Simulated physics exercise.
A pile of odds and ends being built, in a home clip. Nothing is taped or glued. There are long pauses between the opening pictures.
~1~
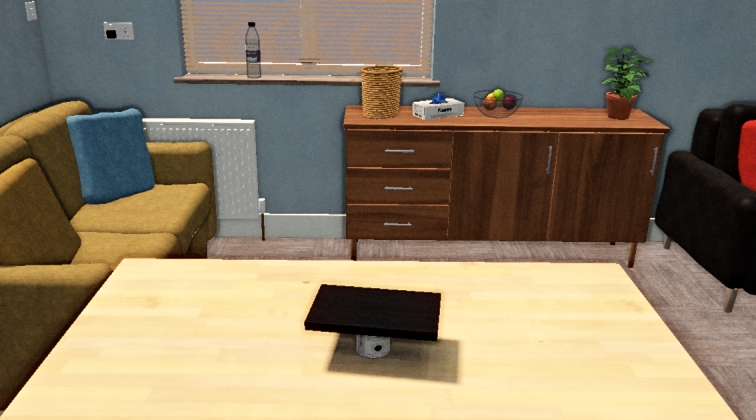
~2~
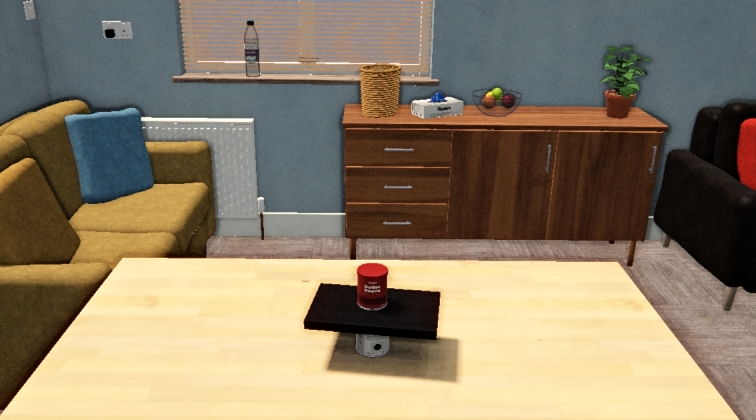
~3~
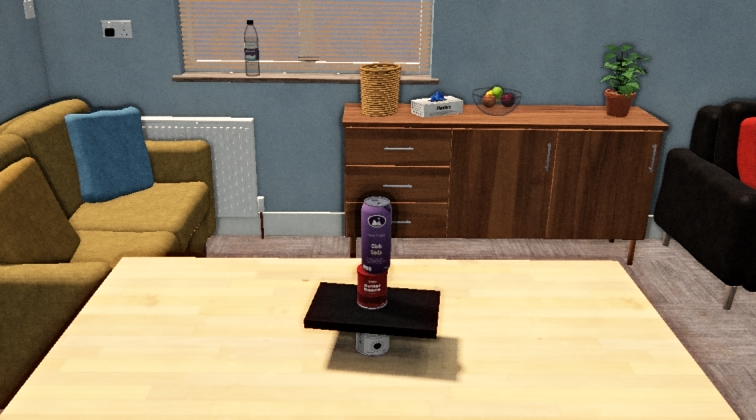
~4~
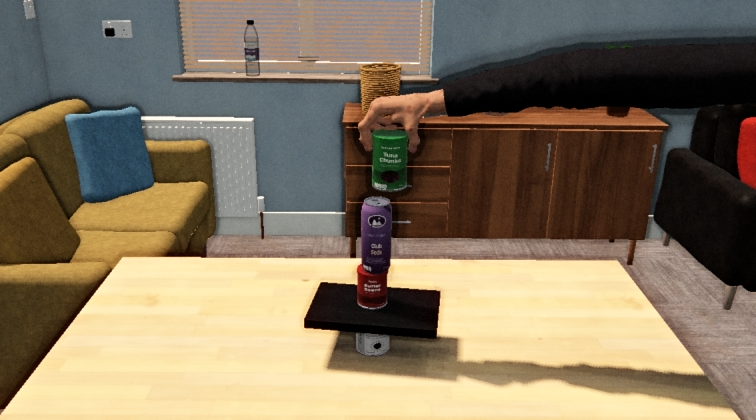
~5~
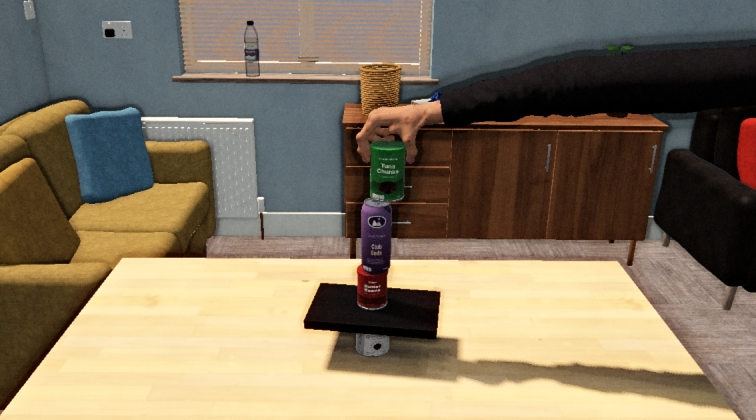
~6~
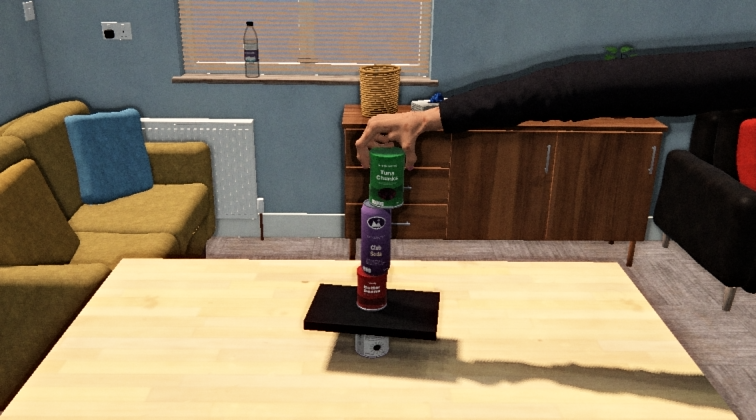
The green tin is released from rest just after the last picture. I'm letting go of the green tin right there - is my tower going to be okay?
Yes - the pile copes with it, I'd say.
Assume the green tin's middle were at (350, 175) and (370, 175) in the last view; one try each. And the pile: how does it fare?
It caves in in the first case and survives in the second case.
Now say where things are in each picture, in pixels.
In the first picture, the last thing is not in view yet; black board (376, 311).
In the second picture, the last thing is not in view yet.
In the third picture, the last thing is not in view yet; black board (375, 309).
The fourth picture shows on its way; green tin (390, 160); purple can (377, 236).
The fifth picture shows on its way; green tin (387, 171); black board (375, 309).
The sixth picture shows in place under the hand; green tin (387, 178); purple can (376, 238).
Then, 0.20 s on from there, no change.
Then, 0.60 s on from there, green tin resting near (388, 178).
In the end, all 5 unmoved. At the end, from the last picture's camera, green tin near (388, 178). The pile keeps its balance.
